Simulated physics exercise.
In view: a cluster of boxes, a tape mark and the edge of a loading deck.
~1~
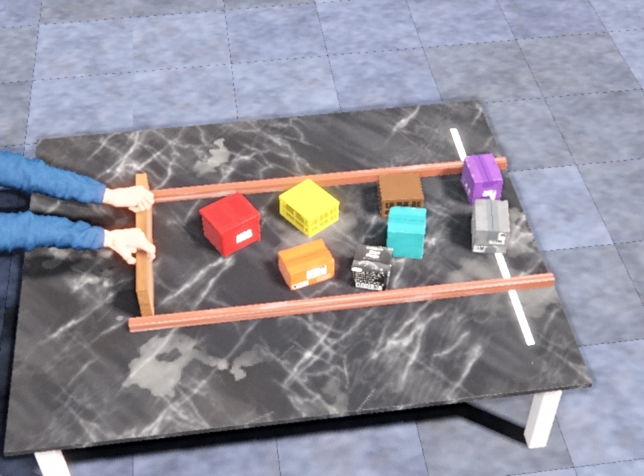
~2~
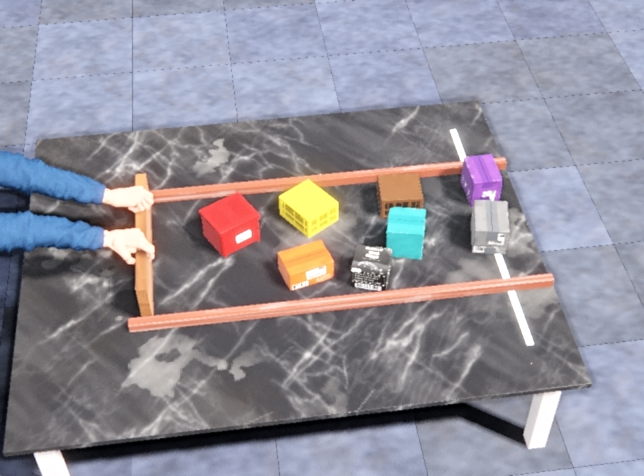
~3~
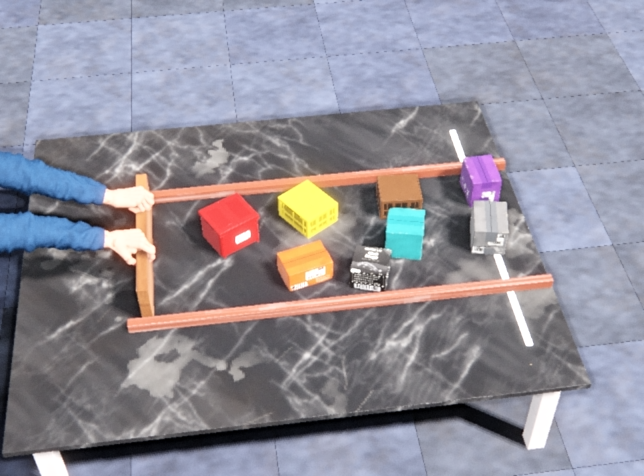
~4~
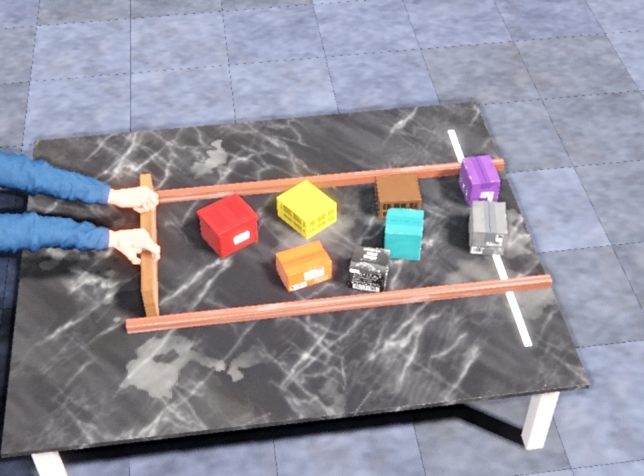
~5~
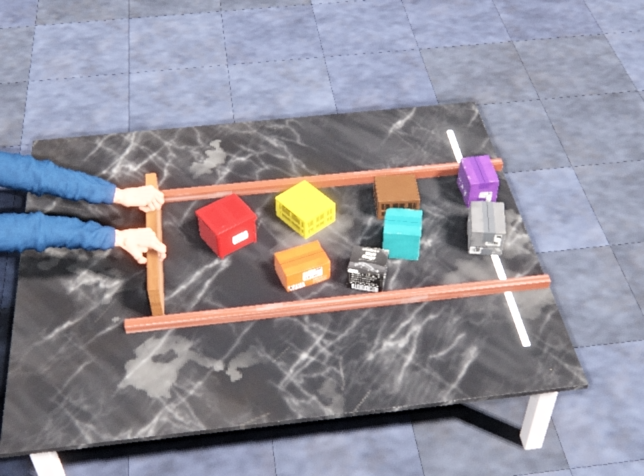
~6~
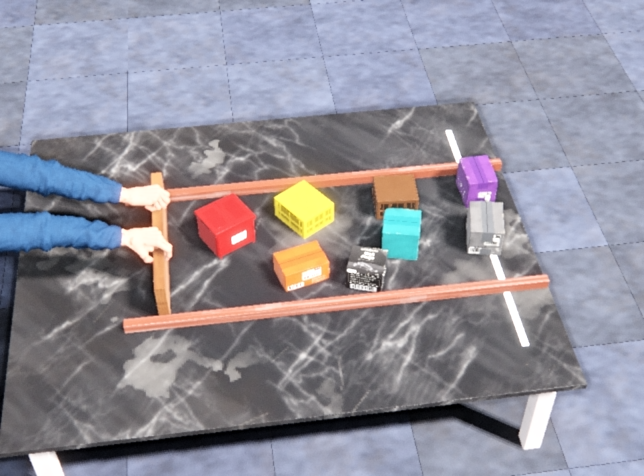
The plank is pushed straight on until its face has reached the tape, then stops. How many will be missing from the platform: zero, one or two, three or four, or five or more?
Outcome: The number that fall off is five or more.
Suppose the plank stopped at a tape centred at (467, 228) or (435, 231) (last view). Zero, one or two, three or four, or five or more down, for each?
For each place: 5 or more; just one or two.
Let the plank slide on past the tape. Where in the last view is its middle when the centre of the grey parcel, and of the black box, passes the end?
Near (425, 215) and (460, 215).
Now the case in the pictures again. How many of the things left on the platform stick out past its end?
It comes to 3.
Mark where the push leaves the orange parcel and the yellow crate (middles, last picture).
About (518, 248), and the other about (491, 176).
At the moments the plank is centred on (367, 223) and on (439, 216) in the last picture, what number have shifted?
The counts are 6 and 8.
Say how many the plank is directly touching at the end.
The number is 3.
Early on, none off yet; purple parcel at rest near (477, 182); grey parcel at rest near (485, 228); brown crate at rest near (395, 197).
A while later, none off yet; purple parcel at rest near (477, 182); grey parcel at rest near (485, 228); brown crate travelled a little near (405, 195).
Further along, none off yet; purple parcel travelled about its own width near (515, 178); grey parcel travelled about its own width near (527, 226); brown crate travelled well along near (481, 187).
Finally, the number that fall off is five or more; lost, black box, turquoise box, brown crate, grey parcel and purple parcel.
